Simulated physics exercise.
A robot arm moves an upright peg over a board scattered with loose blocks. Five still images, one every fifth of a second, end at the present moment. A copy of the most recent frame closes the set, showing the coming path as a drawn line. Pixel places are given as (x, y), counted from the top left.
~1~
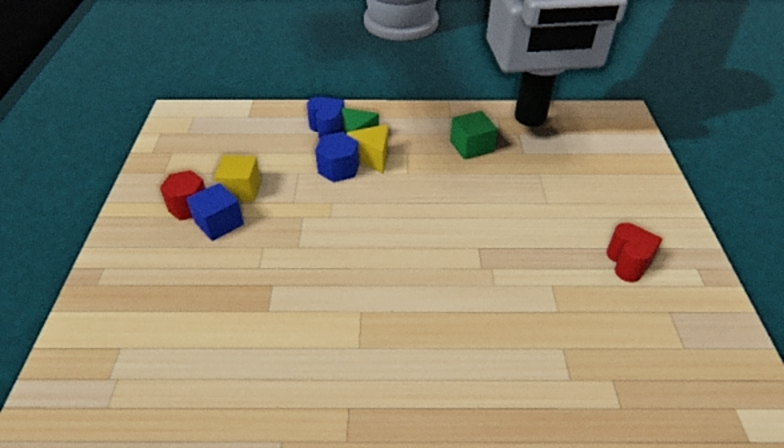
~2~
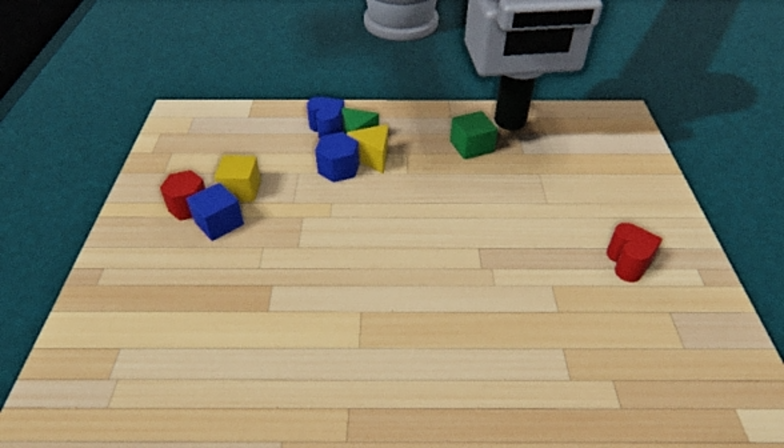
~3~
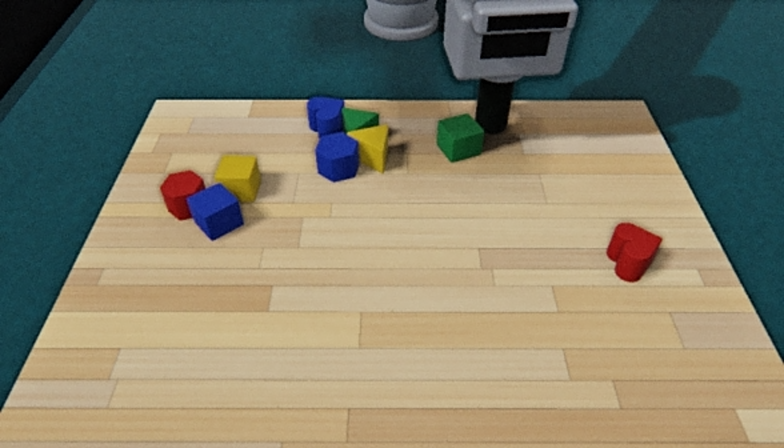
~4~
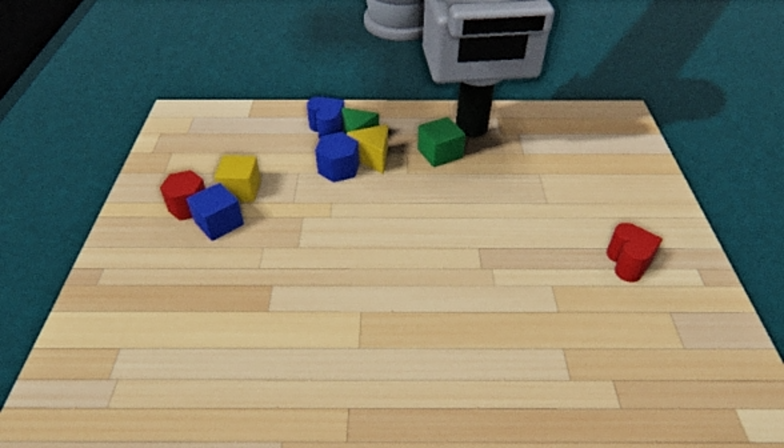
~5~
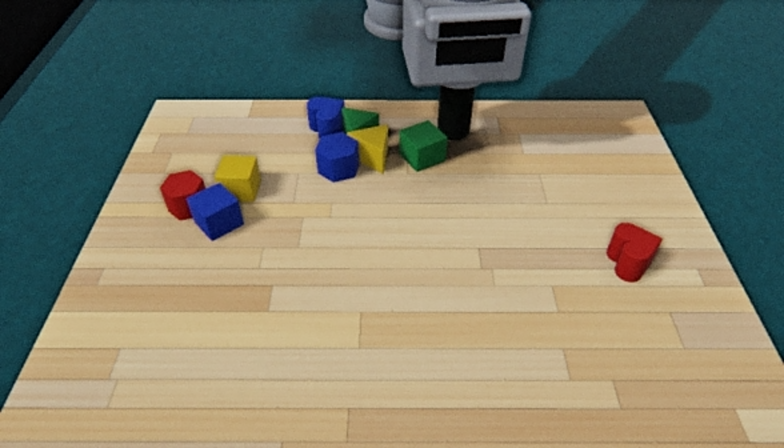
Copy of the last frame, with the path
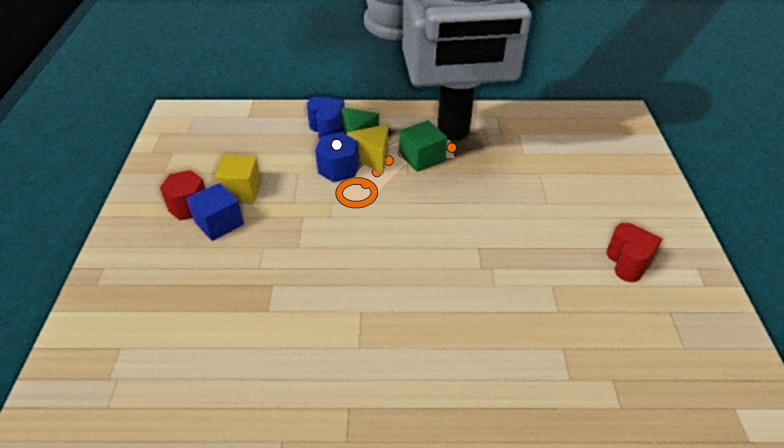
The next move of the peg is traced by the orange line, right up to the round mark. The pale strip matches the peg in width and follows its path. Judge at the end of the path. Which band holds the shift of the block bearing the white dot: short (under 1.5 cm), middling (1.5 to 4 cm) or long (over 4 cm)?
Between 1.5 and 4 cm.
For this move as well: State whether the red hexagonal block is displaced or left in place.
Right where it was.
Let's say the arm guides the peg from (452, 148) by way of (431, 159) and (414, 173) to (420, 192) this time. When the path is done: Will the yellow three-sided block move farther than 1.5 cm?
Answer: Yes.
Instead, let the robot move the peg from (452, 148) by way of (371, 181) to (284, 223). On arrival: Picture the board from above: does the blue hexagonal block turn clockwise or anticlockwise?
Counterclockwise from above.
Drawn move, from (452, 148) through (411, 151) and (381, 168) to (357, 193); the dot is on the blue hexagonal block.
What follows on the original path. One third of the way, peg (411, 135); blue hexagonal block (322, 148), turned 20° anticlockwise; yellow three-sided block (353, 138), turned 35° clockwise; green square piece (388, 143), turned 20° anticlockwise.
Two thirds of the way, peg (380, 153); blue hexagonal block (318, 148), turned 30° anticlockwise; yellow three-sided block (348, 138), turned 30° clockwise; green square piece (362, 166), turned 30° anticlockwise.
At the end, peg (356, 177); red hexagonal block still; blue hexagonal block (318, 148), turned 30° anticlockwise; green three-sided block still; yellow three-sided block (348, 138), turned 30° clockwise; green square piece (340, 192), turned 40° anticlockwise.
